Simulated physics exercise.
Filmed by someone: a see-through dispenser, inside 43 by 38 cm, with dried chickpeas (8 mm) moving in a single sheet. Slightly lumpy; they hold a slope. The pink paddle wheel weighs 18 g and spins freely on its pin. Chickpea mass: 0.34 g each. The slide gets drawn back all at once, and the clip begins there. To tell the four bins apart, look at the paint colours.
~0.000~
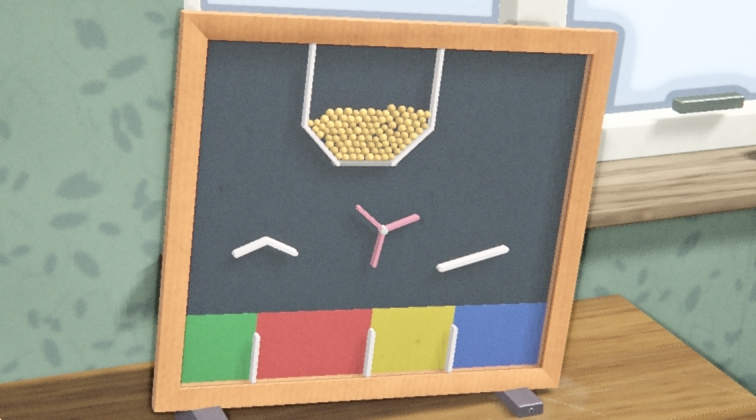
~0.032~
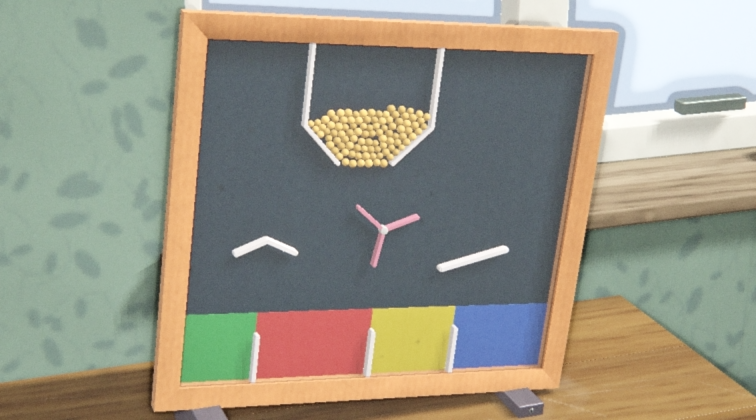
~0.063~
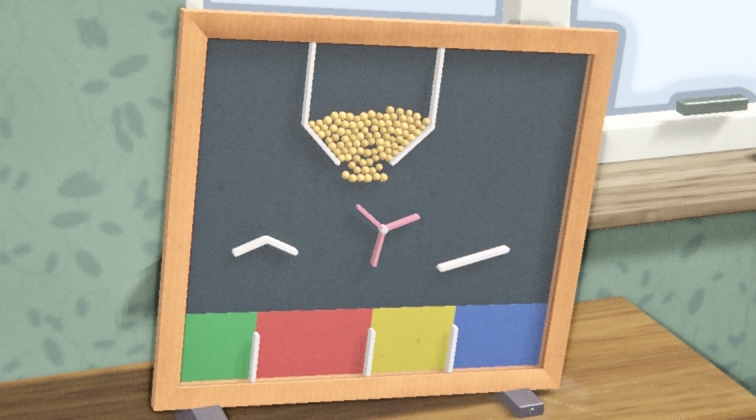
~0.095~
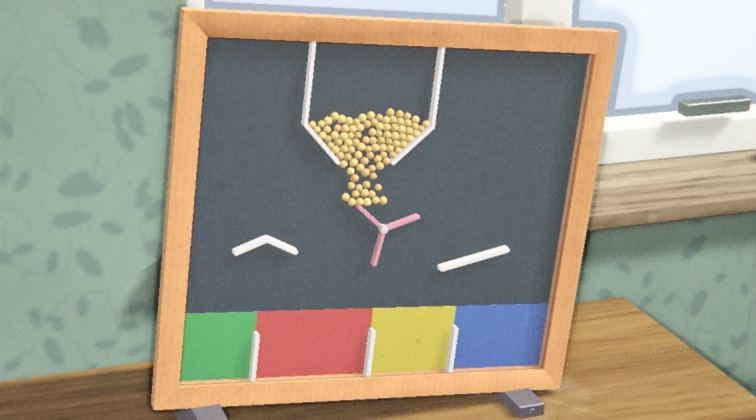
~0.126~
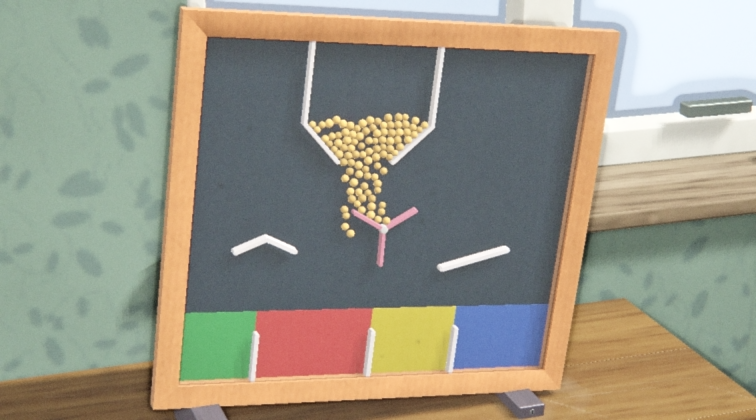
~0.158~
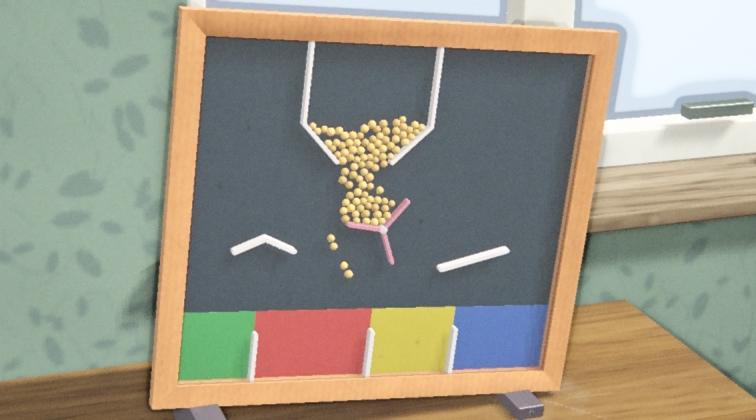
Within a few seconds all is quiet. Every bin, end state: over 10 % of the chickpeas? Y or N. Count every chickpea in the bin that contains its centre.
Red: Y; blue: N; green: N; yellow: N.
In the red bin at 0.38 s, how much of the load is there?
Share: About 60 percent.
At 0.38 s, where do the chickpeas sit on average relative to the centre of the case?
The middle sits around 7 cm left and 10 cm below.
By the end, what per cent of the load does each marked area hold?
Result: Red bin = 100, blue bin = 0, green bin = 0, yellow bin = 0.
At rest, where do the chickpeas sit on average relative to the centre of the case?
Left: About 8 cm; below: About 16 cm.
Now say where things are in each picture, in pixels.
The first picture shows tilted 6° clockwise; about 100 chickpeas; chickpeas centred (372, 131); pink paddle wheel (383, 230); red (313, 344), blue (497, 336), green (217, 348), yellow (410, 340); slide (334, 163) to (394, 163).
The second picture shows chickpeas centred (372, 134); 4 out, bottom chickpea (384, 163).
The third picture shows chickpeas centred (369, 136); 13 out, bottom chickpea (383, 178).
The fourth picture shows chickpeas centred (368, 149); 22 out, bottom chickpea (383, 201); pink paddle wheel (383, 229).
The fifth picture shows chickpeas centred (368, 161); 33 out, bottom chickpea (350, 234).
The sixth picture shows chickpeas centred (369, 165); 44 out, bottom chickpea (349, 274); pink paddle wheel (382, 229); wall ends (255, 335), (371, 331), (454, 329), (440, 269) to (506, 250), (234, 251) to (293, 251), (312, 37) to (336, 161).
After 0.26 s, the chickpeas' middle is 4 cm left of and level with the centre; red 5 %.
After 0.38 s, the chickpeas' middle is 7 cm left of and 10 cm below the centre; red 60 %.
After 0.61 s, the chickpeas' middle is 8 cm left of and 15 cm below the centre; red 100 %.
All still by 3.2 s, red 100 %, blue 0 %, green 0 %, yellow 0 %.
